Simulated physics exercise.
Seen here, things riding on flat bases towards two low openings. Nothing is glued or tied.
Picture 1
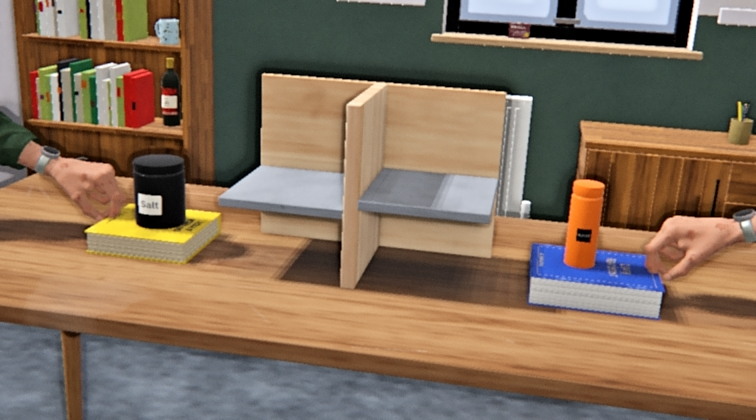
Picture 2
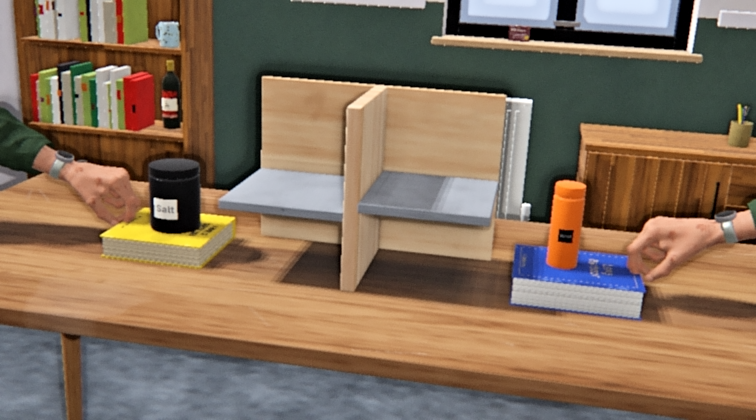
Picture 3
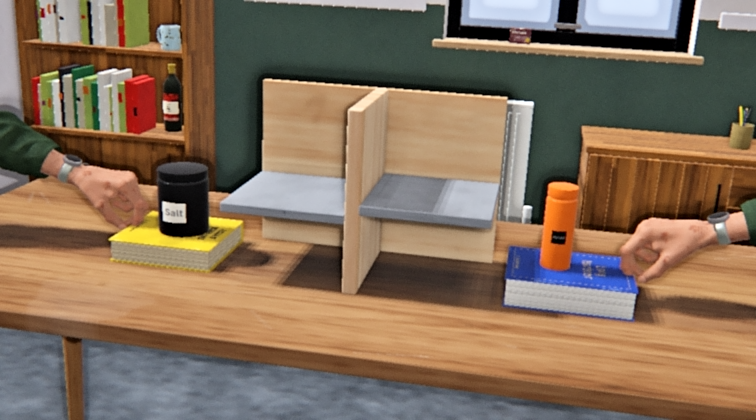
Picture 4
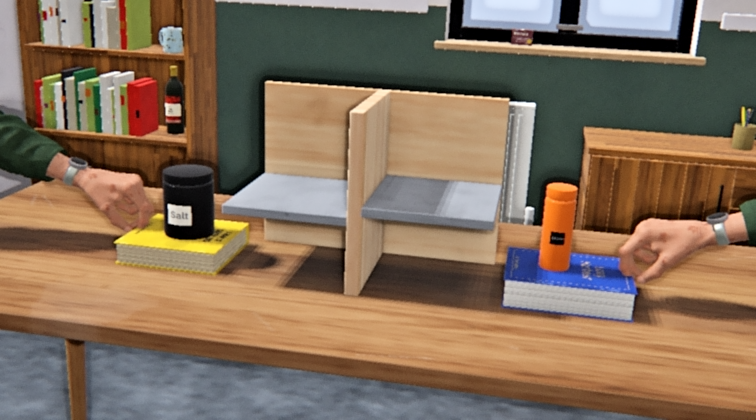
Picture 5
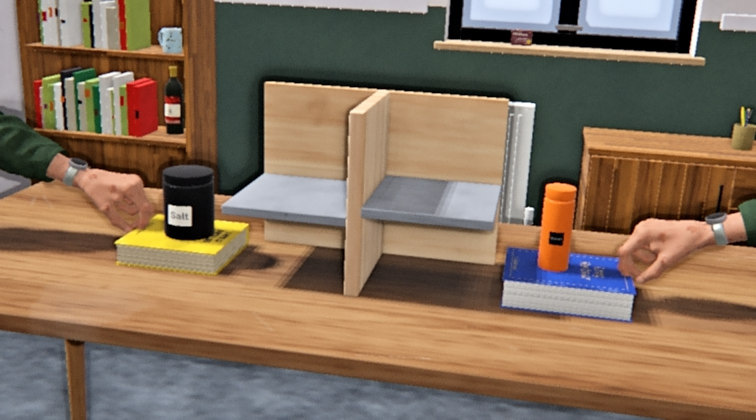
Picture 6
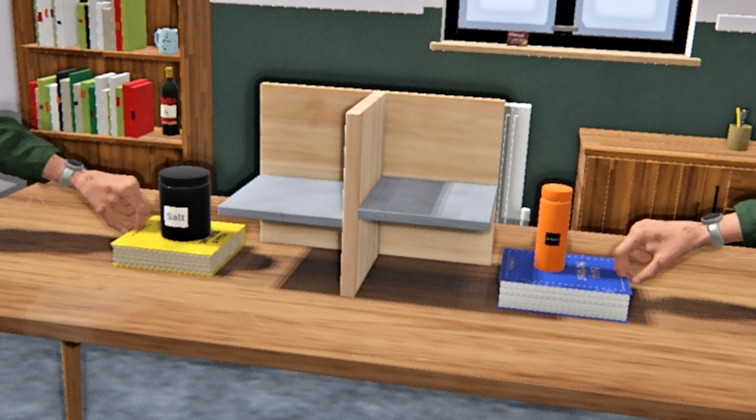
Two hands nudging a yellow book carrying a black jar and a blue book carrying an orange shaker slightly inward across a table.
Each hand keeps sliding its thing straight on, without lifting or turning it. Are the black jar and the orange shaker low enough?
Here the black jar gets scraped off its spot and the orange shaker gets scraped off its spot.
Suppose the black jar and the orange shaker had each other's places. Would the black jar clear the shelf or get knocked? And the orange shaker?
The black jar is knocked back, the orange shaker is knocked back.
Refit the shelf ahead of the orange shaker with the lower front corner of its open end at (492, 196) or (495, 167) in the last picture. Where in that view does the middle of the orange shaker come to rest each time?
Close to (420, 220) and (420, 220).
Then, 1.30 s on from there, black jar pushed back on its carrier near (216, 207); orange shaker turned 22° from its first pose near (505, 222).
Then, 1.66 s on from there, black jar turned 16° from its first pose near (218, 206); orange shaker on its side near (522, 251).
Then, 2.02 s on from there, black jar turned 58° from its first pose near (201, 221); orange shaker on its side near (500, 249).
In the end, the black jar is knocked back, near (181, 231); the orange shaker is knocked back, near (476, 246).
